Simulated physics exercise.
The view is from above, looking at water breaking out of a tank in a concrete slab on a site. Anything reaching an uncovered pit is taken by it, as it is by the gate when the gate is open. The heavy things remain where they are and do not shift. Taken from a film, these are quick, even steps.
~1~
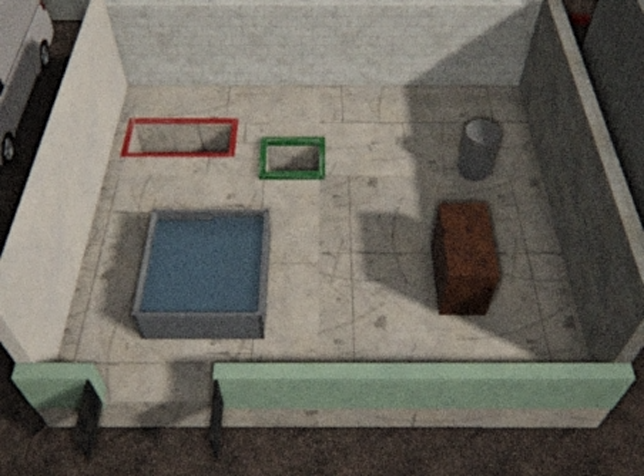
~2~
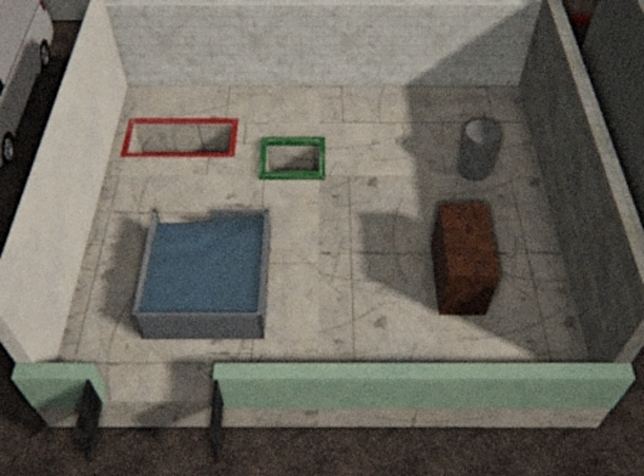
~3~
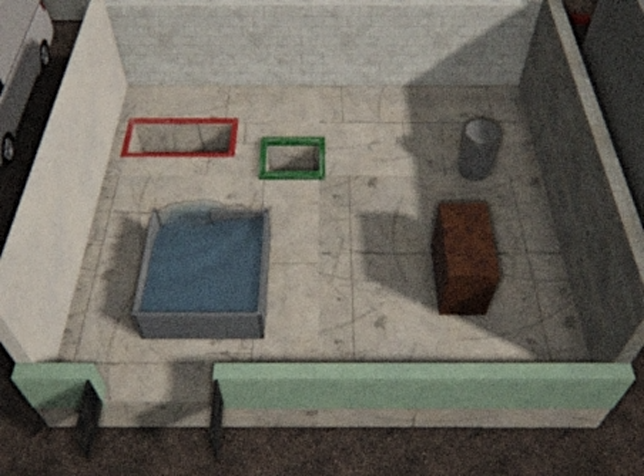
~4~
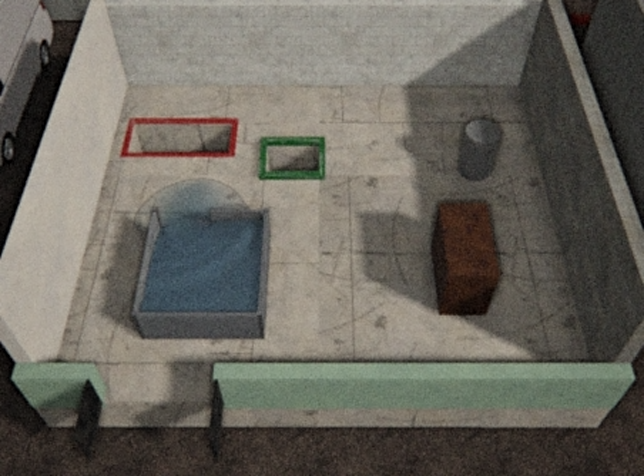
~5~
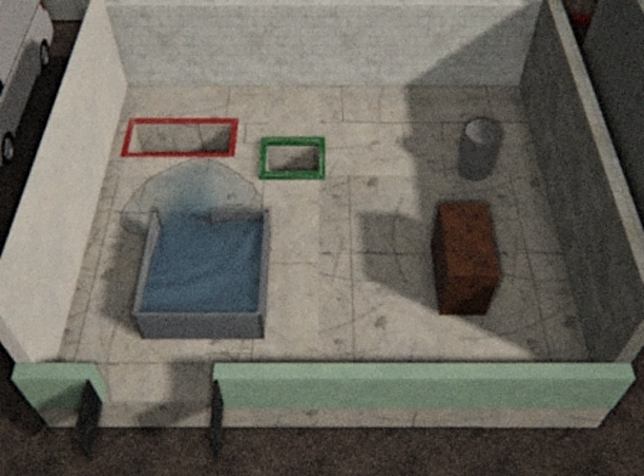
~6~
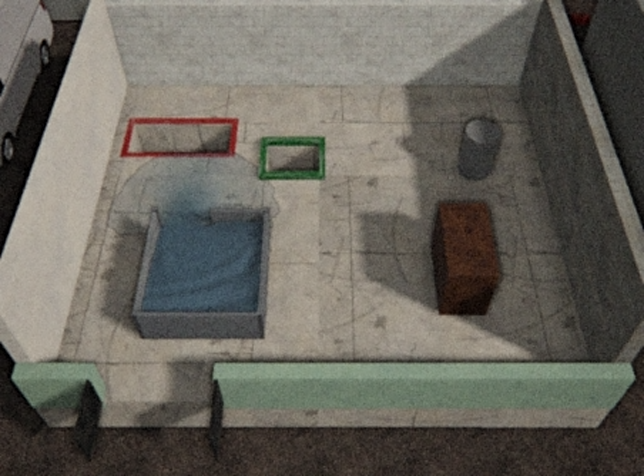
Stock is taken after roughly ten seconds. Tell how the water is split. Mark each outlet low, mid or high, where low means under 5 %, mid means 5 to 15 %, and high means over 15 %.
Marks - gate: Low, red pit: High, green pit: Low.
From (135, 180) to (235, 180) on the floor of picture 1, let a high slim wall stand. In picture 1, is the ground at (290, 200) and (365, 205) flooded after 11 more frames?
Going by the list, I'd say reached by the flood, then reached by the flood.
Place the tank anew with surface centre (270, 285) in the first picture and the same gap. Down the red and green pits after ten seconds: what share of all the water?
After ten seconds: Red pit around 45 percent, green pit around 10 percent.
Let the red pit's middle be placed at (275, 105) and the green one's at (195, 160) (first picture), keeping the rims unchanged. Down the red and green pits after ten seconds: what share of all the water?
Red 20%, green 25%.
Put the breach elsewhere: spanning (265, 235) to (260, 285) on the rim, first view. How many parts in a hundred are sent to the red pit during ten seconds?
Red 0 %.
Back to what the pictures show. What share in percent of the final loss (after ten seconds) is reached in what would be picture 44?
Working it through, I arrive at 75 per cent.
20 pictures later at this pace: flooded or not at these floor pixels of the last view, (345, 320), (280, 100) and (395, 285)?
Taking them in the order given: Spared, then swamped, then spared.
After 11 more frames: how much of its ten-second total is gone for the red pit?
It comes to around 30 percent of the ten-second total.
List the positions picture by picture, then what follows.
In the first frame, the open tank at (205, 262) is whole and still.
In the second frame, water pours out on the open tank's far side and has run to a hidden place.
In the third frame, the front is at (221, 208), out from the gap on the open tank's far side.
In the fourth frame, the front is at (210, 183), out from the gap on the open tank's far side.
In the fifth frame, the front is at (194, 162), out from the gap on the open tank's far side.
In the sixth frame, water pours out on the open tank's far side and has run to (167, 155).
A moment on, water covers 15 % of the floor; the gate 0 %, the red pit 7 %, the green pit 0 %.
Next, water covers 20 % of the floor; the gate 0 %, the red pit 18 %, the green pit 0 %.
Then, water covers 20 % of the floor; the gate 0 %, the red pit 30 %, the green pit 0 %.
Later, water covers 25 % of the floor; the gate 0 %, the red pit 48 %, the green pit 0 %.
In the end, water covers 25 % of the floor; the gate 0 %, the red pit 62 %, the green pit 0 %.
